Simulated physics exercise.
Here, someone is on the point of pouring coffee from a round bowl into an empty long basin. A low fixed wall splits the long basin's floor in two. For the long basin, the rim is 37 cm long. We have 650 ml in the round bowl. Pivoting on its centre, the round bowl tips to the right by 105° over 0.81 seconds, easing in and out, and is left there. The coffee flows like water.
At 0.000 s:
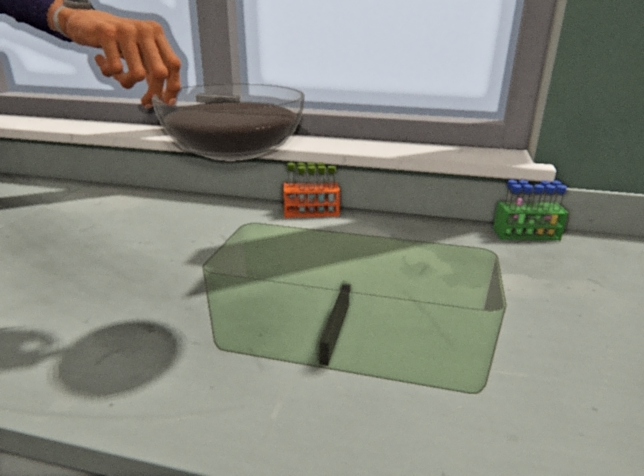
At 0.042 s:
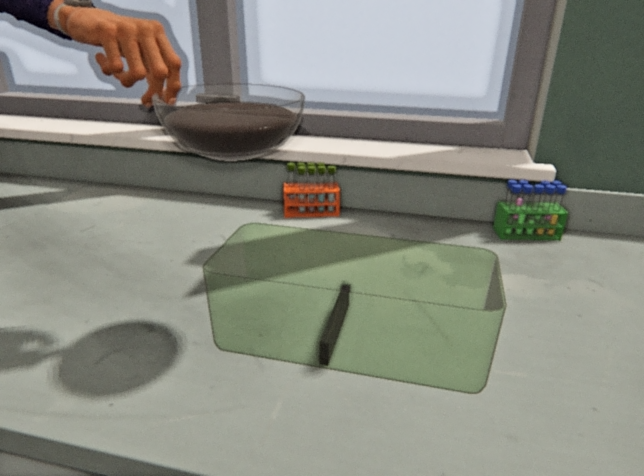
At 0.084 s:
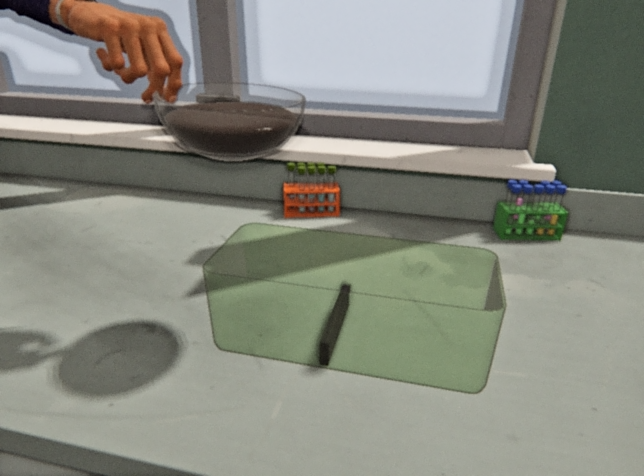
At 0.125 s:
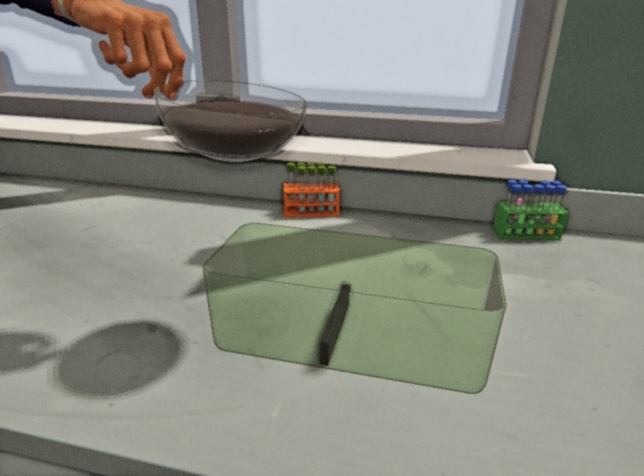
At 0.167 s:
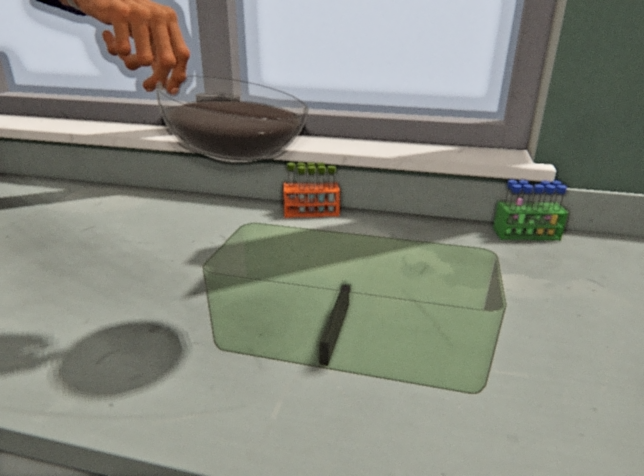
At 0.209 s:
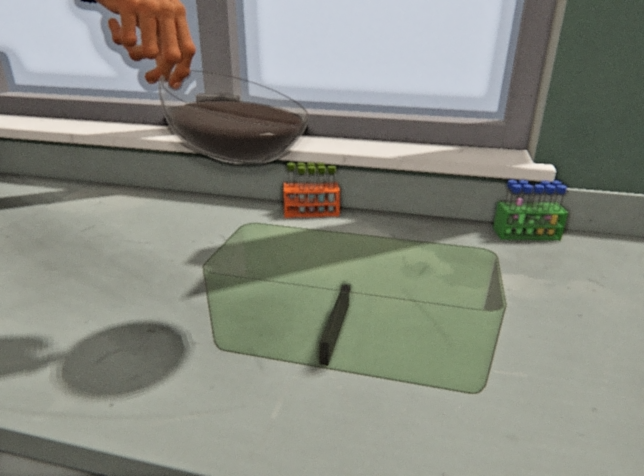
A clear round bowl of dark liquid, raised above a counter, slowly tilts to the right beside a hand that shifts slightly, while the empty green basin below and two racks of capped tubes stay still.
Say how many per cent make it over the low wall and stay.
About 58 per cent makes it over and stays.
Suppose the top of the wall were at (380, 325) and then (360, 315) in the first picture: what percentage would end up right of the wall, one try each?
In order, 15 and 20 per cent.
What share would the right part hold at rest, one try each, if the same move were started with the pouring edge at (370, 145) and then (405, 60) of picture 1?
It comes to 85 per cent, and then 85 per cent.
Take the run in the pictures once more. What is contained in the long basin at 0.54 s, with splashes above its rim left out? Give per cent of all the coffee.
Some 18 per cent.
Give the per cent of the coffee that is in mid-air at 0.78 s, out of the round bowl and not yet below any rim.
About 4 per cent.
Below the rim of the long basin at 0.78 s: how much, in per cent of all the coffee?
Near 96 in a hundred.
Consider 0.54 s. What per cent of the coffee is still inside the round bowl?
24 %.
After 0.54 s the tilt is 79° and 24 per cent is still to pour, 2 is left of the wall and 16 right of it.
After 0.78 s the tilt is 105° and 0 per cent is still to pour, 38 is left of the wall and 58 right of it.
After 1.03 s the tilt is 105° and 0 per cent is still to pour, 41 is left of the wall and 58 right of it.
After 1.31 s the tilt is 105° and 0 per cent is still to pour, 41 is left of the wall and 58 right of it.
In the end 41 per cent lies left of the wall, 58 right of it and 1 outside.
